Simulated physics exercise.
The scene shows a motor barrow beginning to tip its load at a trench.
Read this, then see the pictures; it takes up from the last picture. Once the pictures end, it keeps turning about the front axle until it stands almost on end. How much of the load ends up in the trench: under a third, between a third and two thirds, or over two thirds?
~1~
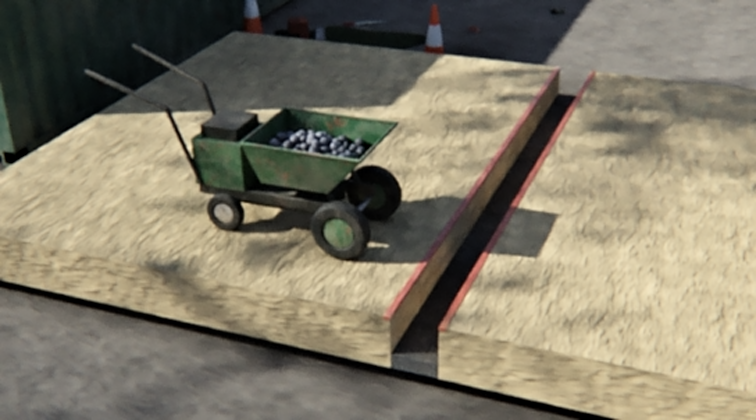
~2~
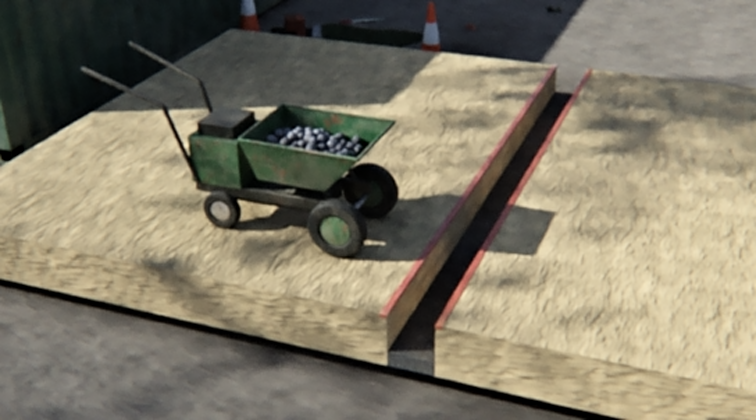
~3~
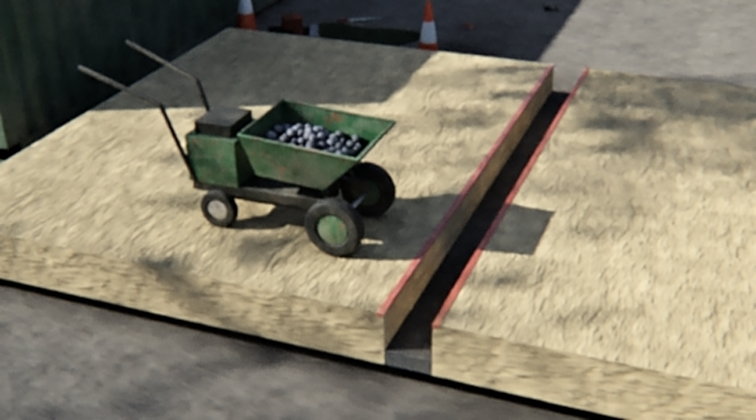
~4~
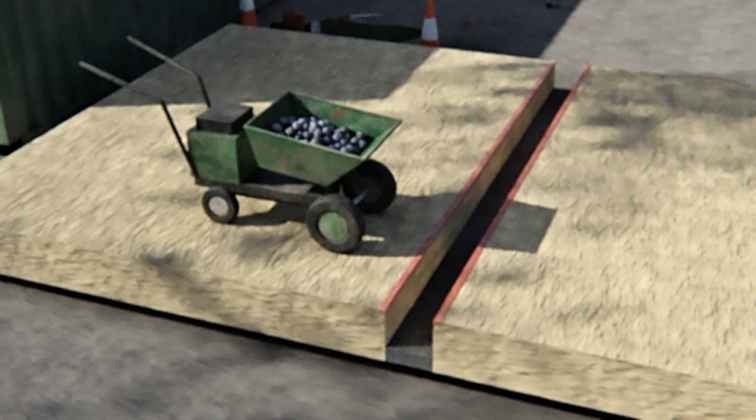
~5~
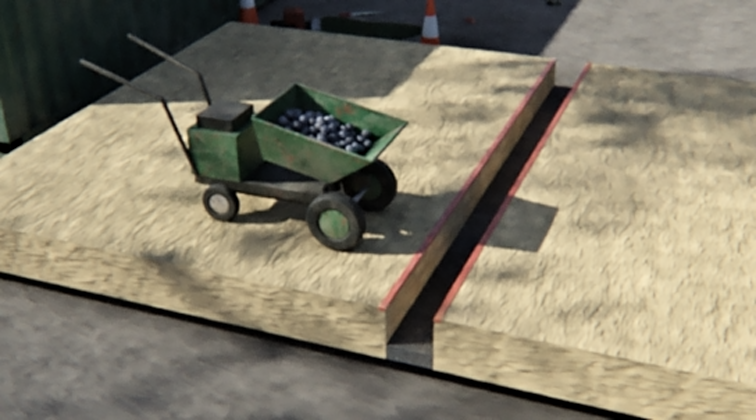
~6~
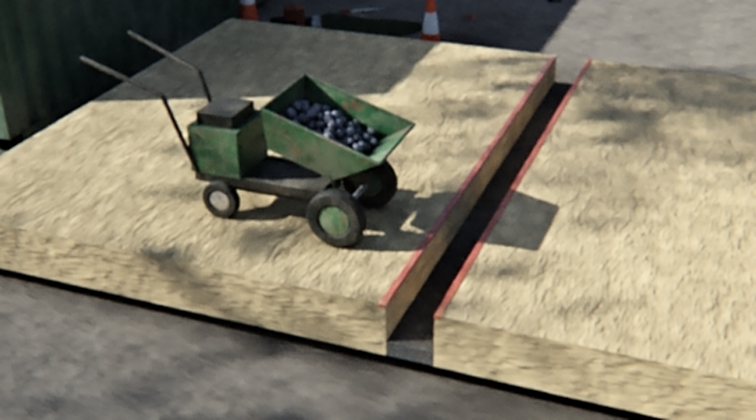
Past the two-thirds mark.
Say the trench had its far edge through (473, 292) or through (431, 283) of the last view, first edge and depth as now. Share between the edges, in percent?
In order, some 100 and some 50 percent.
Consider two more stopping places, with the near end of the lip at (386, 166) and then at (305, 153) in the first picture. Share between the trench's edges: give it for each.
Result: 50 in a hundred, then 30 in a hundred.
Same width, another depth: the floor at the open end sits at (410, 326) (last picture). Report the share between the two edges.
That would give roughly 90 percent.
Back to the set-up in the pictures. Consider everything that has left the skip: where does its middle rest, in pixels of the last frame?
Resting centre, last picture - approx. (457, 267).
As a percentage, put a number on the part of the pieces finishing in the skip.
It works out to some 0 percent.
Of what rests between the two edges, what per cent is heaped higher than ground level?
My best guess is some 0 per cent.
Soon, skip tipped steeply; all in the skip.
A while on, skip tipped steeply; most in the skip; a small part in or heaped over the trench; a stray few falling.
Towards the end, skip tipped right over; a stray few in the skip; nearly all in or heaped over the trench; a stray few beyond it.
Finally, skip tipped right over; nearly all in or heaped over the trench; a stray few beyond it.
